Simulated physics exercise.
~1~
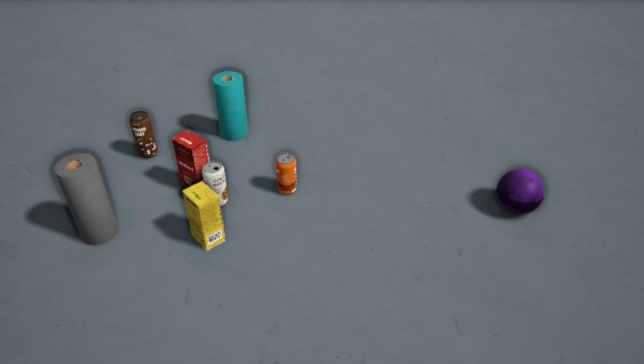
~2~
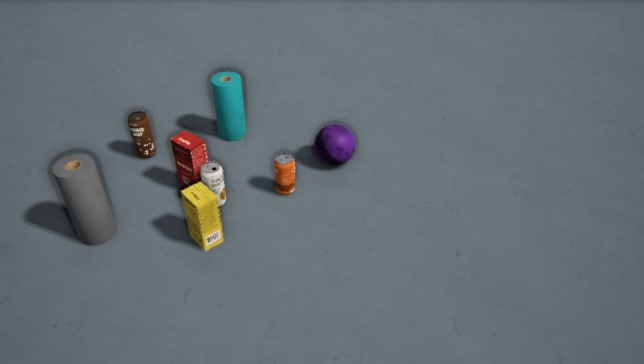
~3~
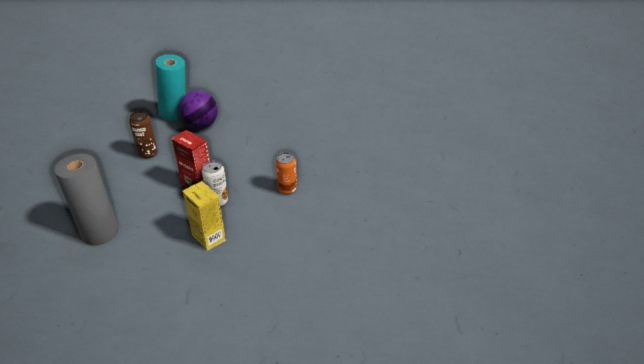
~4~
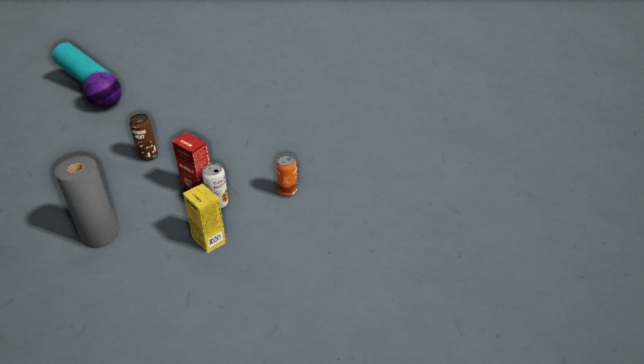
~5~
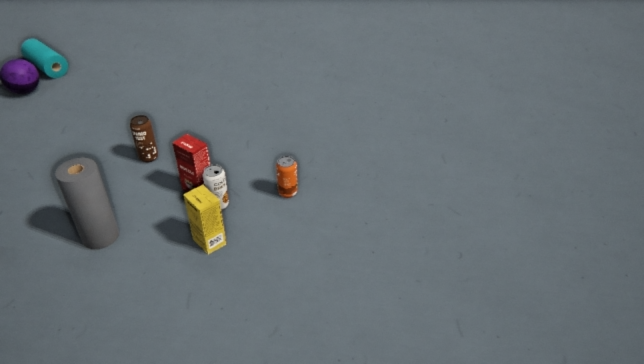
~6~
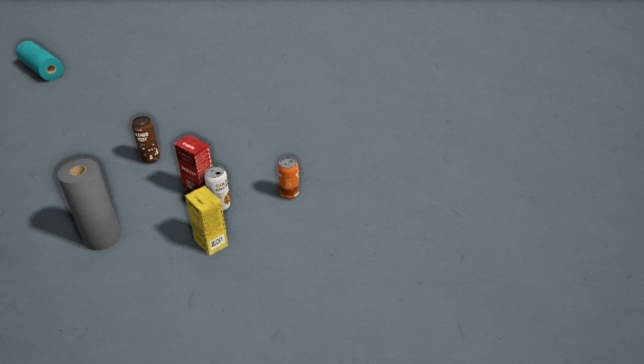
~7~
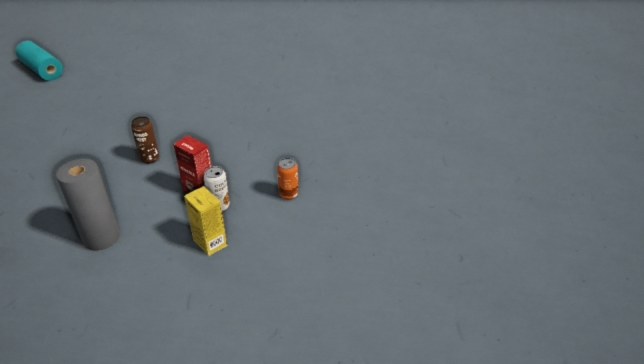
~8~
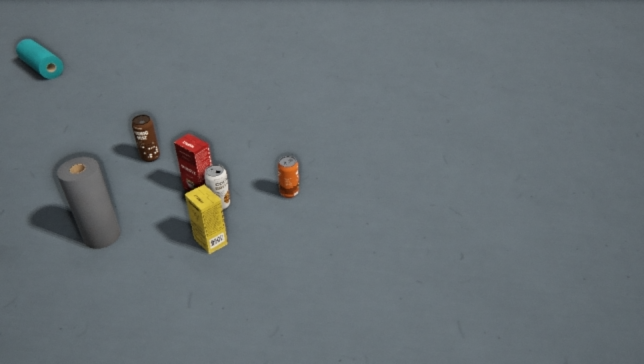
A plain grey floor is seen from above at an angle, with the view swaying slightly. Standing on the left side are a tall grey roll, a brown can, a turquoise roll, a red carton, a white can, a yellow carton and, a little apart, an orange can. A purple ball rolls in from the right, passes behind the orange can and hits the turquoise roll, carrying it leftward as it tips over. The ball continues past the fallen roll and leaves at the left edge. The turquoise roll comes to rest on its side at the upper left, while everything else stays upright.
